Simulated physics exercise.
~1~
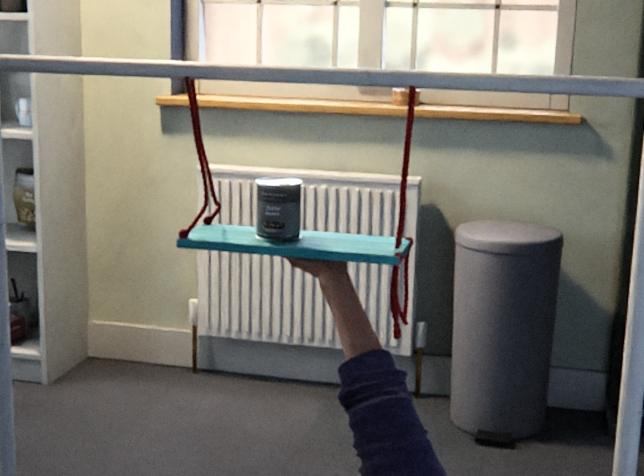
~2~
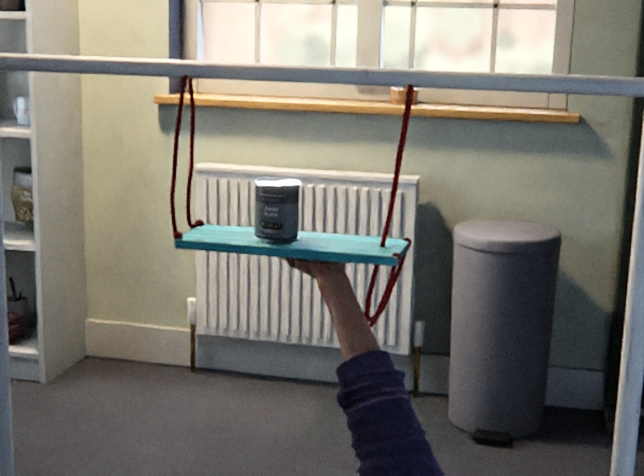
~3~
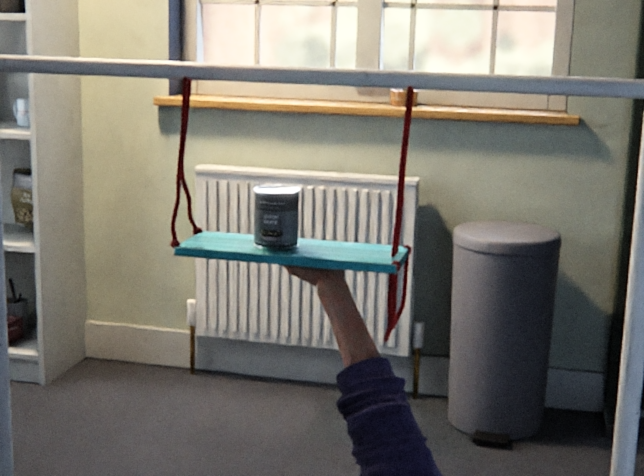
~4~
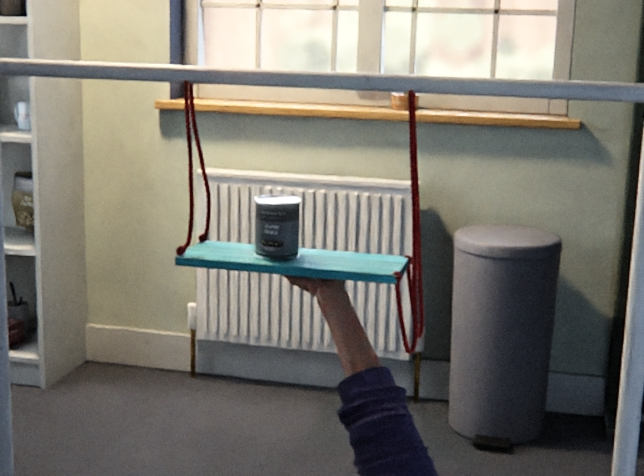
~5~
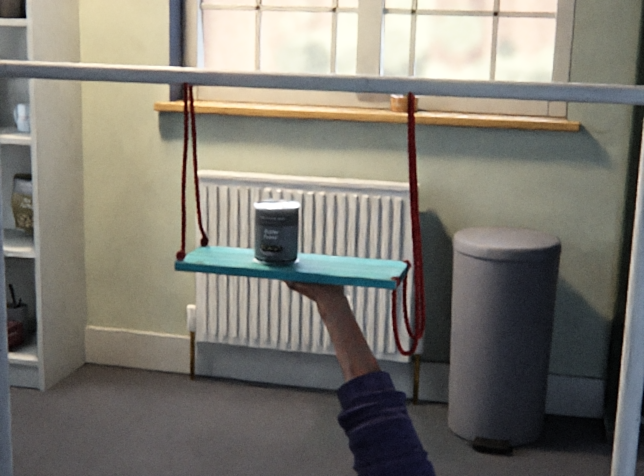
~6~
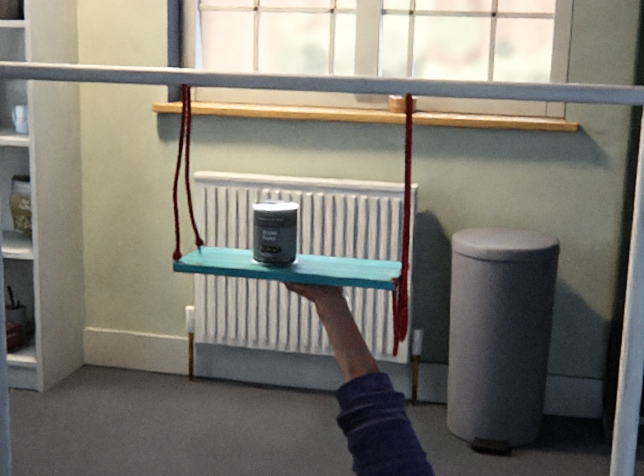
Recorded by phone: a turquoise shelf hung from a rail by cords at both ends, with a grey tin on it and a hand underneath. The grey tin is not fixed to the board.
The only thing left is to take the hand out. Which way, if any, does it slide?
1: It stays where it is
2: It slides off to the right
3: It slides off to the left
2, it slides off to the right.
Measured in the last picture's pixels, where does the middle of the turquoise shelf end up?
Close to (227, 330).
Then, 0.76 s past the final frame, board tipped 40° down to the right; tin on the floor.
Then, 1.40 s past the final frame, board tipped 45° down to the right; tin on the floor.
When it is over, board tipped 43° down to the right; tin on the floor. The grey tin tumbles from the right end.
